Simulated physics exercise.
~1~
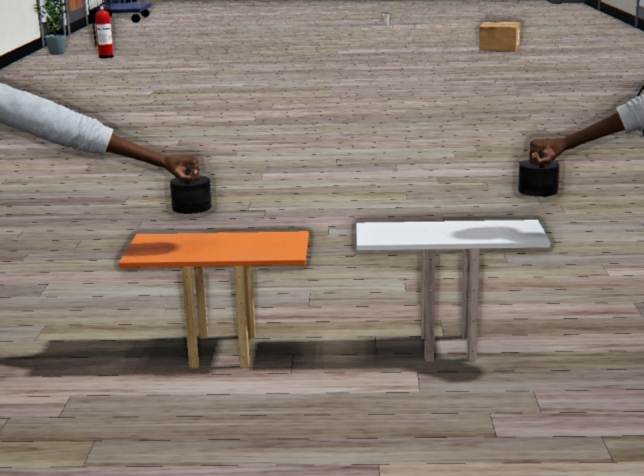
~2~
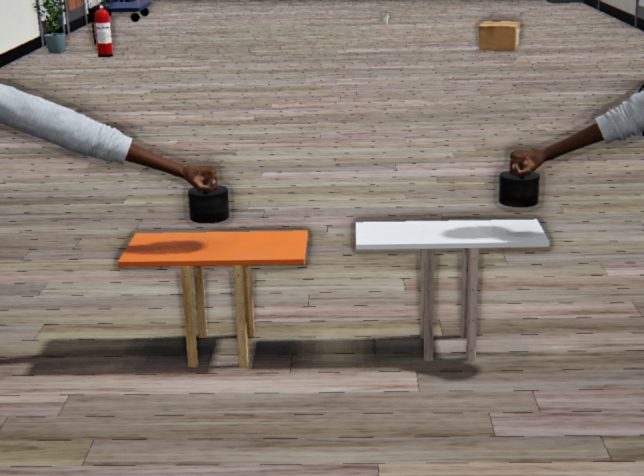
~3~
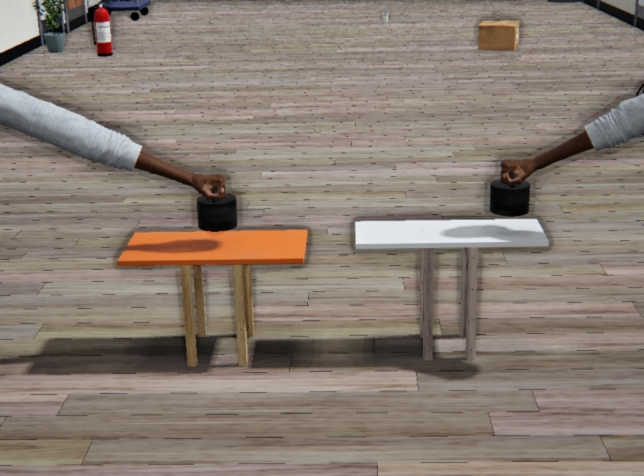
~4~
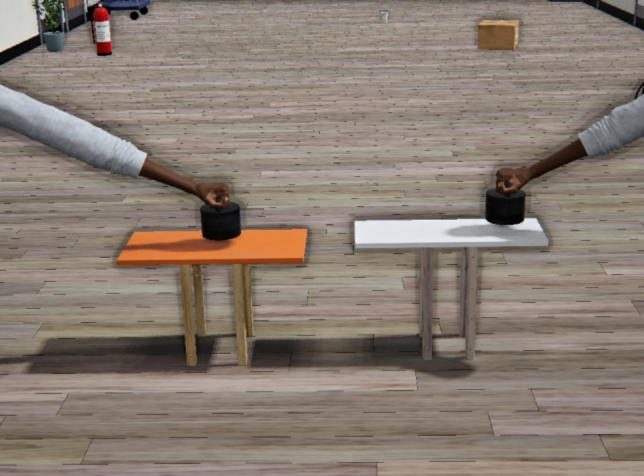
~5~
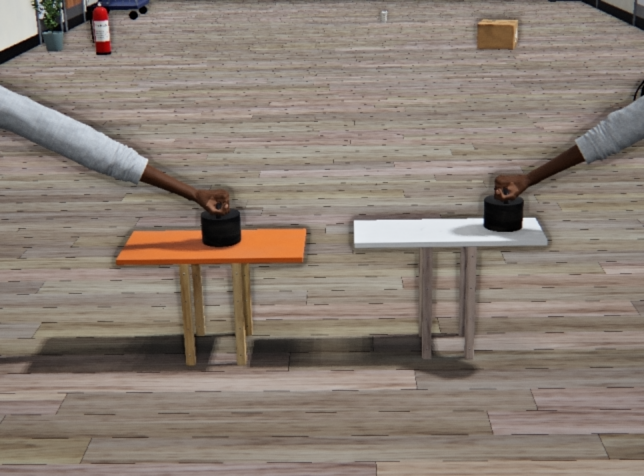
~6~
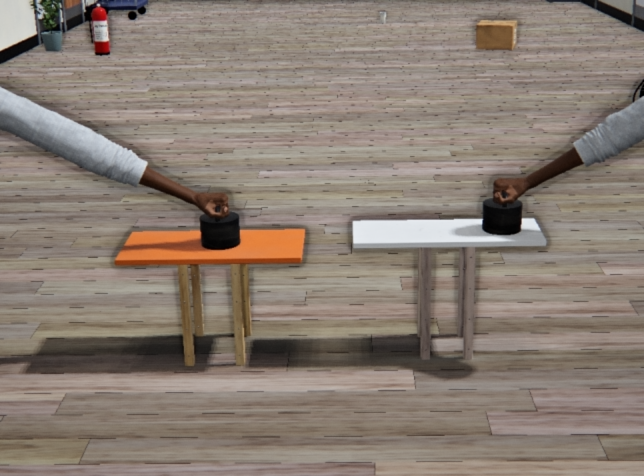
Two hands lower black cylinders onto an orange table and a white table.
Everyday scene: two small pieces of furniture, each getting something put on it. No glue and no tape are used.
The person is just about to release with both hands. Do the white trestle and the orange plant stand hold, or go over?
In the end the white trestle won't keep upright by the look of it; the orange plant stand will keep upright by the look of it.
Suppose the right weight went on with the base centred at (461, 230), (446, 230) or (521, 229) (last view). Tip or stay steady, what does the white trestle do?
For the white trestle: Remains upright, then remains upright, then tumbles.
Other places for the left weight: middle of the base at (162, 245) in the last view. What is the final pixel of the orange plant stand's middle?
End point: About (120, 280).
Then, 0.54 s past the last view, white trestle leaning 30° off how it started near (513, 236); orange plant stand at rest near (213, 247).
Then, 0.78 s past the last view, white trestle leaning 67° off how it started near (567, 263); orange plant stand at rest near (213, 247).
Finally, the white trestle overbalances, near (549, 271); the orange plant stand holds firm, near (213, 247).
